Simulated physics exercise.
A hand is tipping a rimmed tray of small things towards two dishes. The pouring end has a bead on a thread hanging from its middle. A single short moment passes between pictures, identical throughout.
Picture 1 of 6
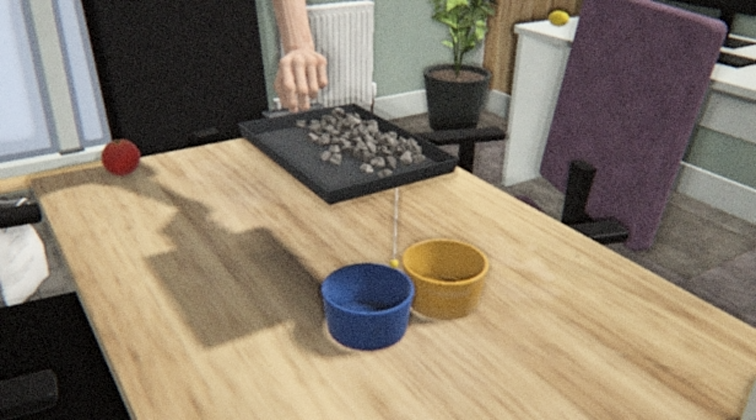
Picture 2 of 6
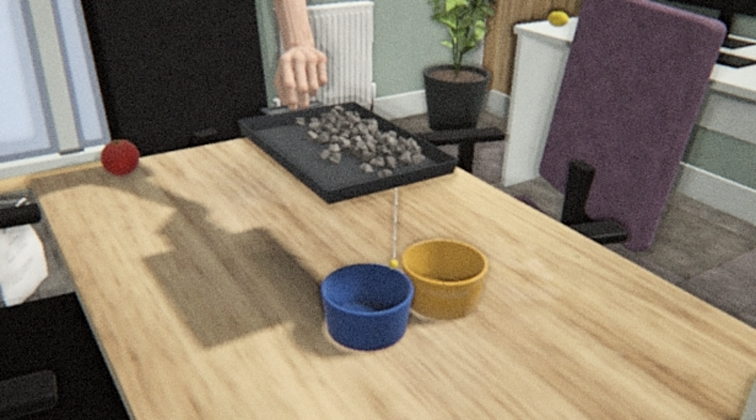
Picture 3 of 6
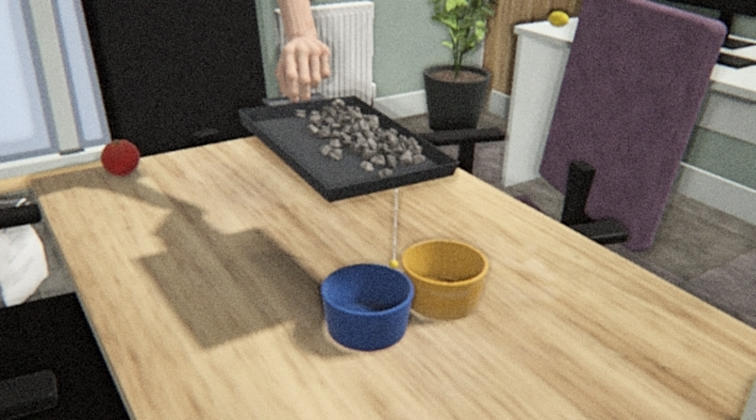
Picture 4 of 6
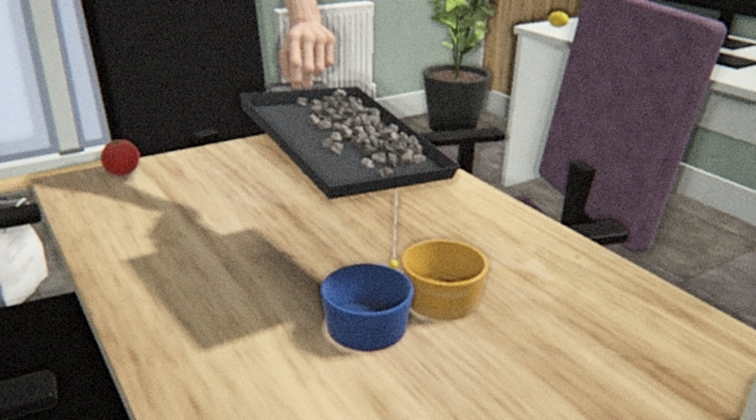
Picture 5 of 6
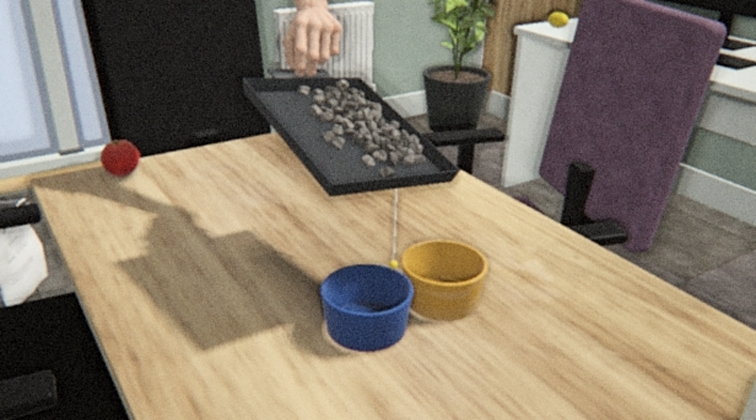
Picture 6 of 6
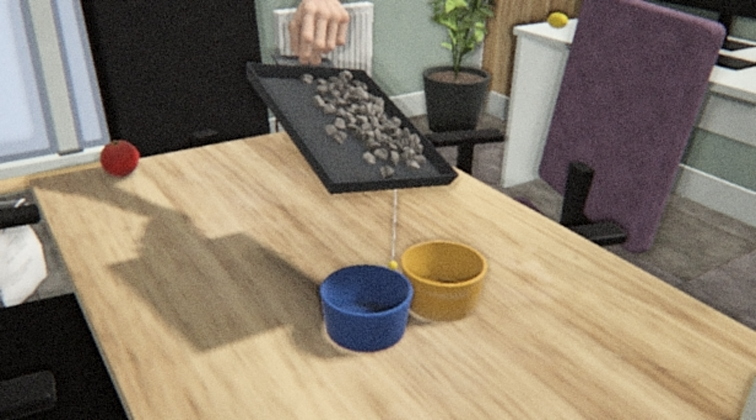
Above a wooden table, a hand slowly tilts a black tray of grey gravel.
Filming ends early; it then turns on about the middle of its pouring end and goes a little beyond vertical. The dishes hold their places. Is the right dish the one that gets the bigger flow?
Yes.
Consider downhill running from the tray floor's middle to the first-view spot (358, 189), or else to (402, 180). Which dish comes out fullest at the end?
The leftmost dish, then the rightmost dish.
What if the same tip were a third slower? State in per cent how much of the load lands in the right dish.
It would be some 90 in a hundred.
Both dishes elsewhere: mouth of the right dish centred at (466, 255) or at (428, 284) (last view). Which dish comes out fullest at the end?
The first time it's the right-side dish, the second time it's the right-side dish.
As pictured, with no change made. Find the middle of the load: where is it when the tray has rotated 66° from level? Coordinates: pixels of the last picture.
About (422, 144).
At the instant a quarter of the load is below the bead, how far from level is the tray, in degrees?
Around 90 degrees of turn.
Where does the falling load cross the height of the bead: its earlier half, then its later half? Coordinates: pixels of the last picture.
Roughly at (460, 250) first, and then at (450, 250).
Just after the last frame, tray tipped steeply; almost all on the tray; just a few in the air.
A moment on, tray tipped past a quarter turn; about a tenth on the tray; roughly two thirds in the right dish; about a tenth outside both; about a tenth in the air.
Further on, tray tipped past a quarter turn; the larger part in the right dish; about a tenth outside both.
When it is over, tray tipped past a quarter turn; not one in the left dish; the larger part in the right dish; about a tenth outside both.
